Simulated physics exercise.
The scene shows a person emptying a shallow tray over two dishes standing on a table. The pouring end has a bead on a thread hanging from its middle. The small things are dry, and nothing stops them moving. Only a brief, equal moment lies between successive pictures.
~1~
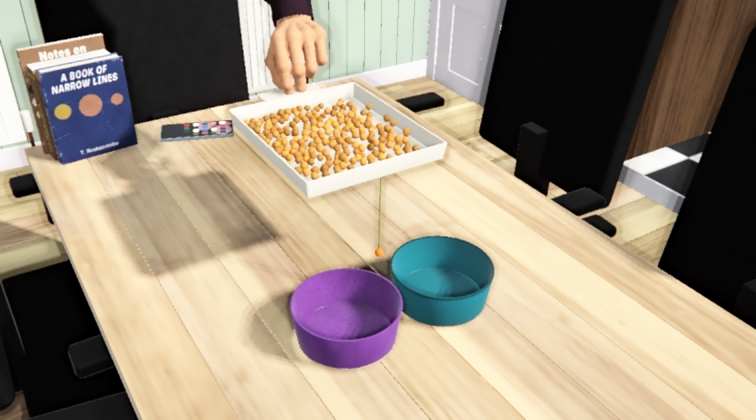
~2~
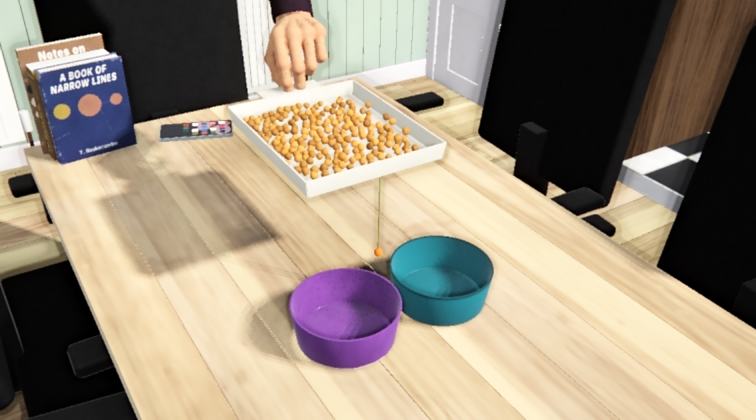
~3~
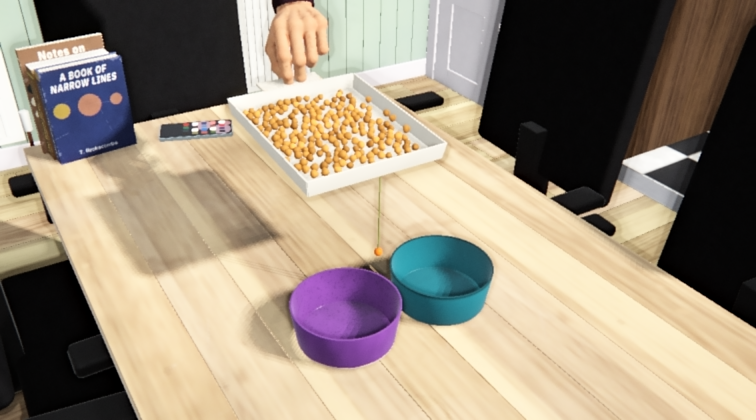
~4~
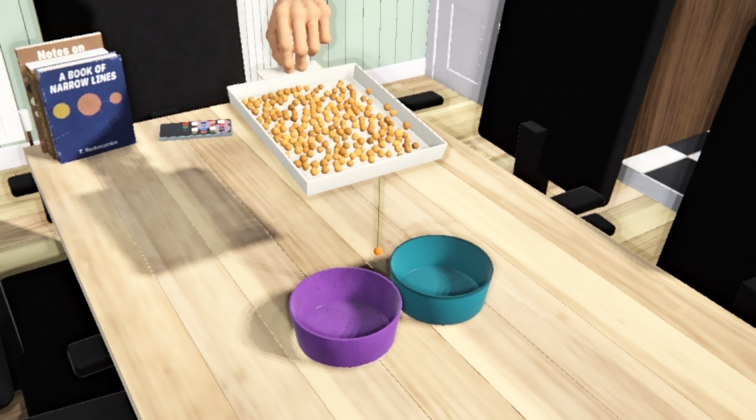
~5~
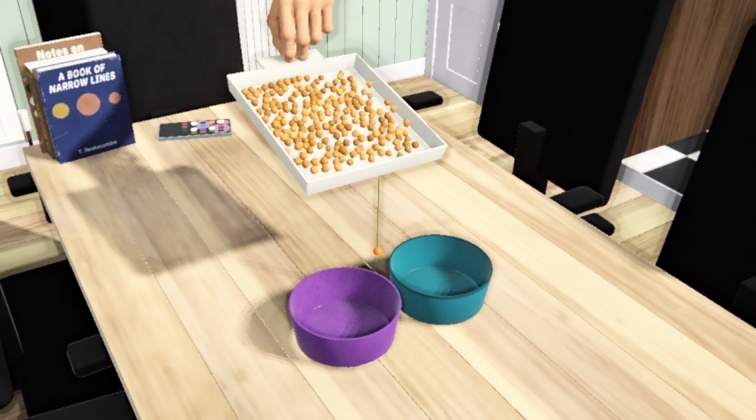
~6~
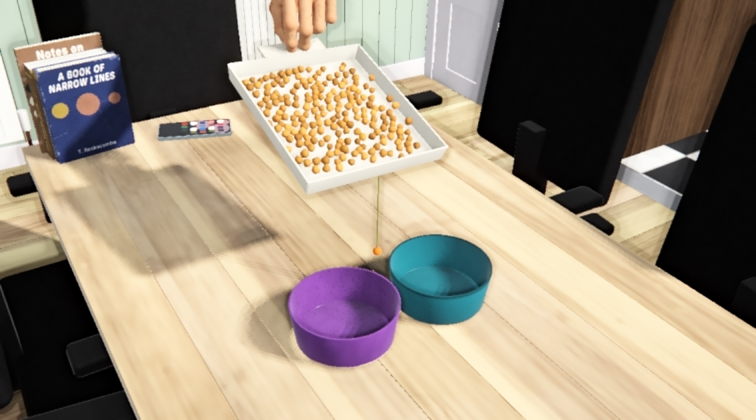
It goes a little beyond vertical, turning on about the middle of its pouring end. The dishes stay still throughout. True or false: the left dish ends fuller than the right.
False.
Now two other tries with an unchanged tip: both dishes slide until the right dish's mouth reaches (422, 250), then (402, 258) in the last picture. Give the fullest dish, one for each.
First try: The rightmost dish; second try: The rightmost dish.
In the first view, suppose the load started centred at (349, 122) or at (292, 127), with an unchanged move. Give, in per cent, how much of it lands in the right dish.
Around 70 then around 50 per cent.
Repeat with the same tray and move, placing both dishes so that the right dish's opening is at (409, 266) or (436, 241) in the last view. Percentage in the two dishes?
About 60 in a hundred, then about 40 in a hundred.
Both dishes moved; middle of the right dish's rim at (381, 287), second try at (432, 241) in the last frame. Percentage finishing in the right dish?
First position: Some 50 %; second position: Some 30 %.
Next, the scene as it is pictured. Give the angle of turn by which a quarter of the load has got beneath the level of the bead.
Approx. 105° from level.
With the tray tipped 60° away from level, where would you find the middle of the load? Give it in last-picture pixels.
Look around (373, 129) in the last picture.
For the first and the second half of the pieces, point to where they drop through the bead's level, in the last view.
Points: About (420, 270), then about (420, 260).
Soon, tray tipped steeply; nearly all on the tray; a stray few in the left dish.
A while on, tray tipped right over; most on the tray; a stray few in the left dish; a stray few in the right dish; a stray few outside both; about a quarter in the air.
Towards the end, tray tipped past a quarter turn; about a quarter in the left dish; about two thirds in the right dish; a small part outside both.
Finally, tray tipped past a quarter turn; about a quarter in the left dish; about two thirds in the right dish; a small part outside both.
